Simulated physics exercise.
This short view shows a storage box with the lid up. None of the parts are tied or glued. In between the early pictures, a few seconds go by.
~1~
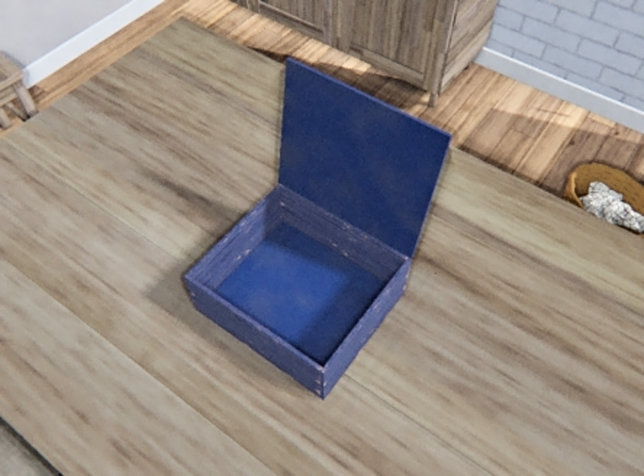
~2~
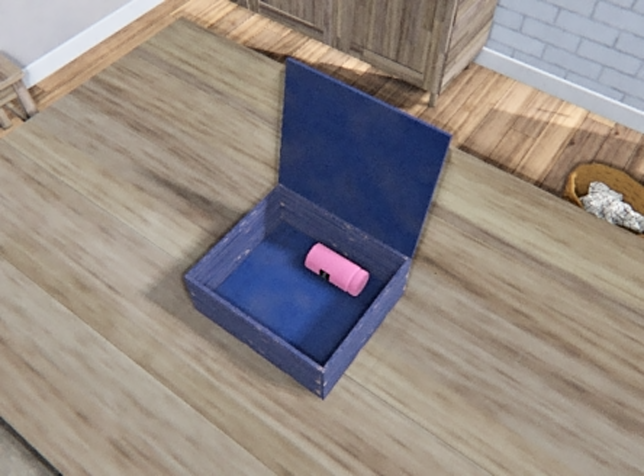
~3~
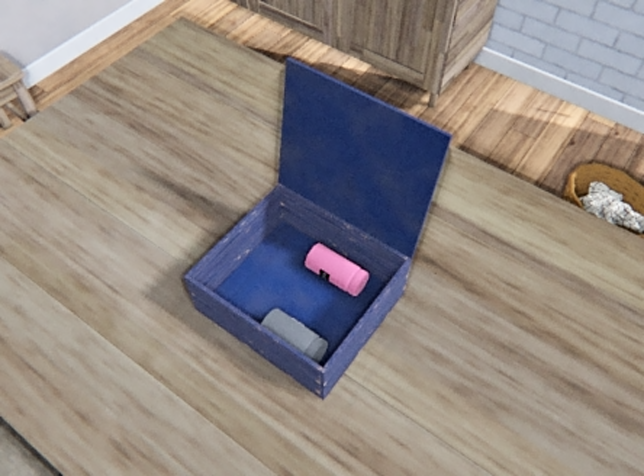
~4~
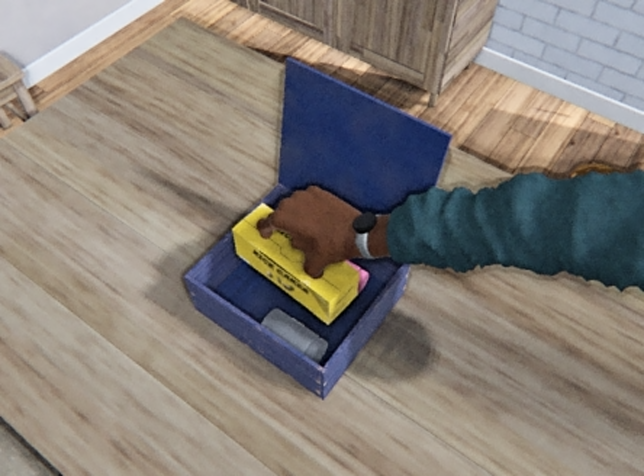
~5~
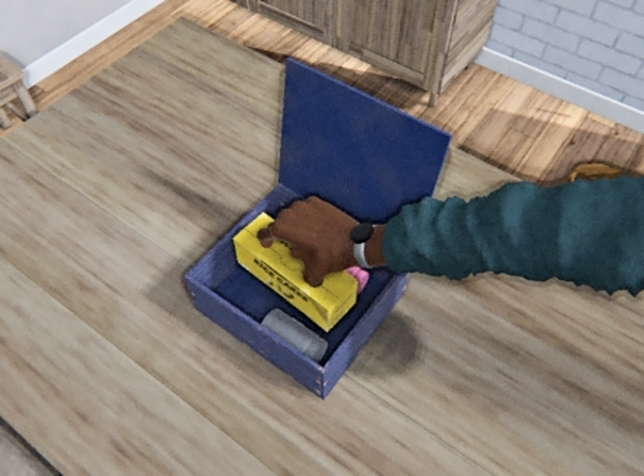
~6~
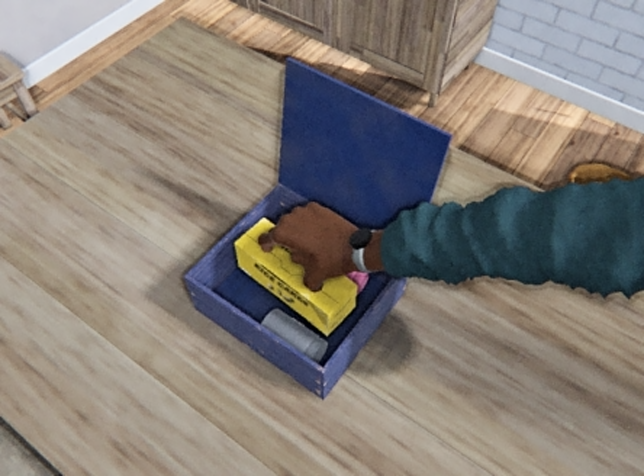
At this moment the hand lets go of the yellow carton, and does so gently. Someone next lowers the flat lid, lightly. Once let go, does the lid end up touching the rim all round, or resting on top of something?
The lid seals the box.
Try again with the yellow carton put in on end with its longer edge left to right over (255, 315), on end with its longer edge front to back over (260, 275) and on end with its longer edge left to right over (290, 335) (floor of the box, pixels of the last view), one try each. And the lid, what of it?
On the first attempt the lid can't come down, on the second it can't come down, and on the third it can't come down.
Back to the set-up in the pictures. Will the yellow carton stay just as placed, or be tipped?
It stays as it was set.
Then, 0.90 s after the last picture, lid starting down; yellow carton slid a little near (297, 292).
Then, 1.50 s after the last picture, lid 66° above the rim; yellow carton slid a little near (297, 292).
Then, 1.90 s after the last picture, lid 33° above the rim; yellow carton slid a little near (297, 292).
Then, 2.20 s after the last picture, lid 4° above the rim; yellow carton slid a little near (297, 292).
At rest, lid shut; moved from the start, yellow carton; the other 2 in place. Seen from the same camera at the end, yellow carton near (297, 292).
